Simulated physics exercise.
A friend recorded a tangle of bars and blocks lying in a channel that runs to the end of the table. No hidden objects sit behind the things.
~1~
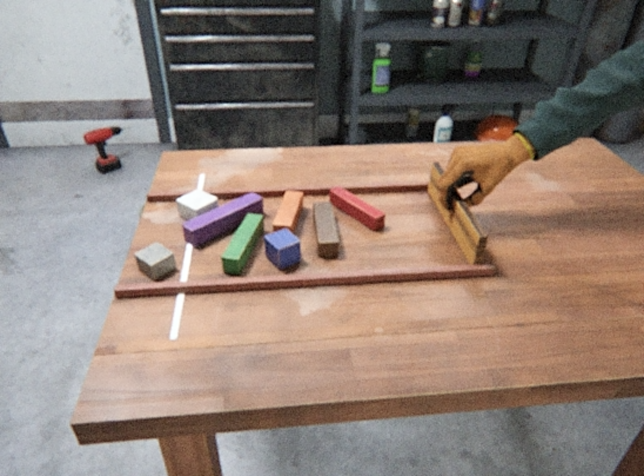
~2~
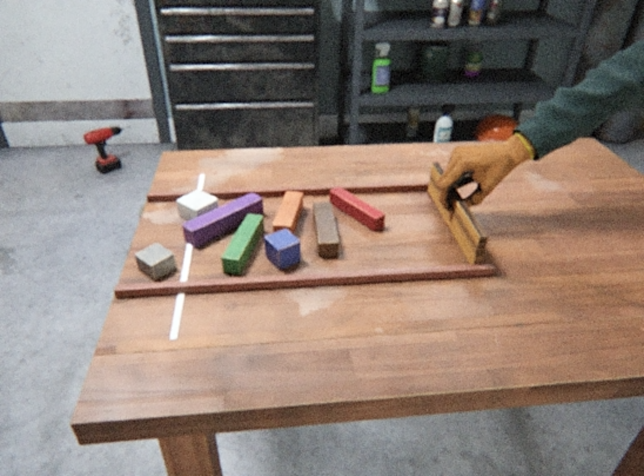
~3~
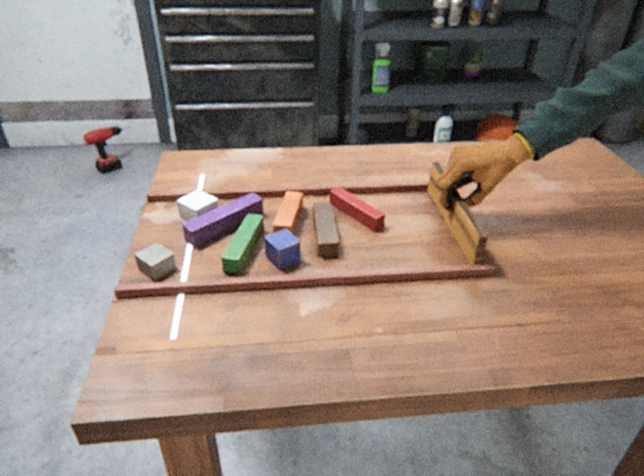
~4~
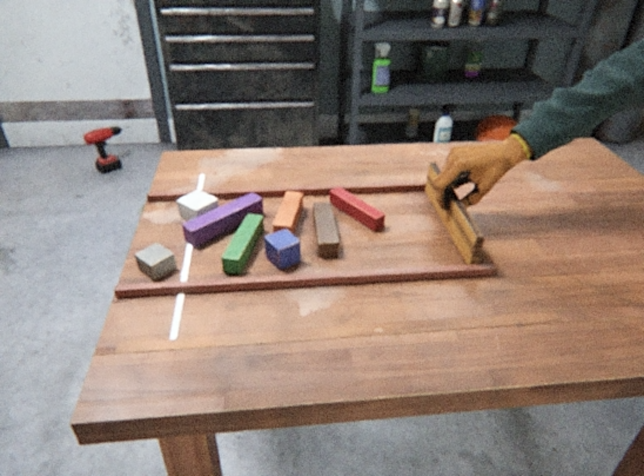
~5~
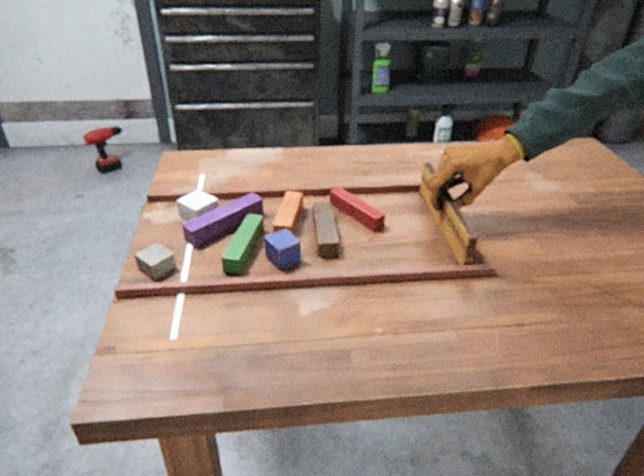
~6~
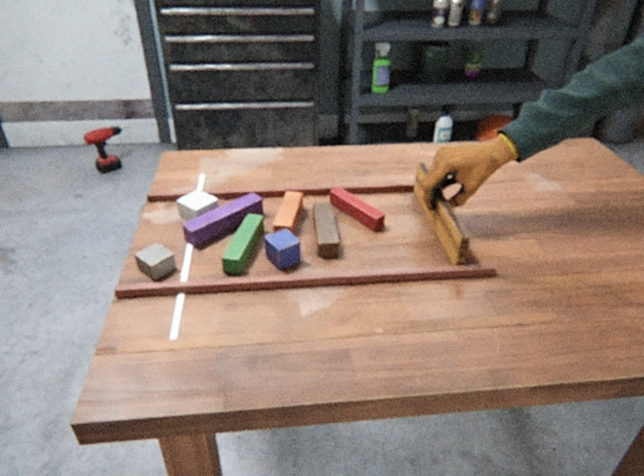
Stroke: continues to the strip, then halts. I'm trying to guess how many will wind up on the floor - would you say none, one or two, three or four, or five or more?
It sends over the edge three or four pieces.
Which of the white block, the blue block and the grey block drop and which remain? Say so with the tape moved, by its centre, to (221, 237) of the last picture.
Taking each: The white block topples, the blue block holds its spot, the grey block topples.
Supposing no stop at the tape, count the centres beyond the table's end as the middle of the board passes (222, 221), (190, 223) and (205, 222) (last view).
That makes 2, 4, 3.
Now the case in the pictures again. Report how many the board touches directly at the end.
1 in contact.
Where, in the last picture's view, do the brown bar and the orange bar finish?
Final positions - brown bar around (165, 237), orange bar around (149, 221).
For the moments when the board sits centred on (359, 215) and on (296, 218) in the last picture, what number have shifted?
Tally at point one: 1; at point two: 6.
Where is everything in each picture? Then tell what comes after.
In the first frame, grey block (156, 261); white block (198, 207); purple bar (225, 219); board (454, 210); tape (191, 238).
In the second frame, white block (198, 208); green bar (244, 242).
In the third frame, purple bar (225, 219); blue block (283, 249).
In the fourth frame, grey block (156, 261); brown bar (325, 228).
In the fifth frame, white block (198, 208); board (445, 211).
In the sixth frame, grey block (156, 261); white block (198, 208); purple bar (225, 219); board (438, 211); tape (191, 238).
Soon after, none off yet; grey block at rest near (156, 261); white block at rest near (198, 208); purple bar at rest near (225, 219).
At rest, the number that fall off is three or four; fallen, green bar, purple bar, white block and grey block.
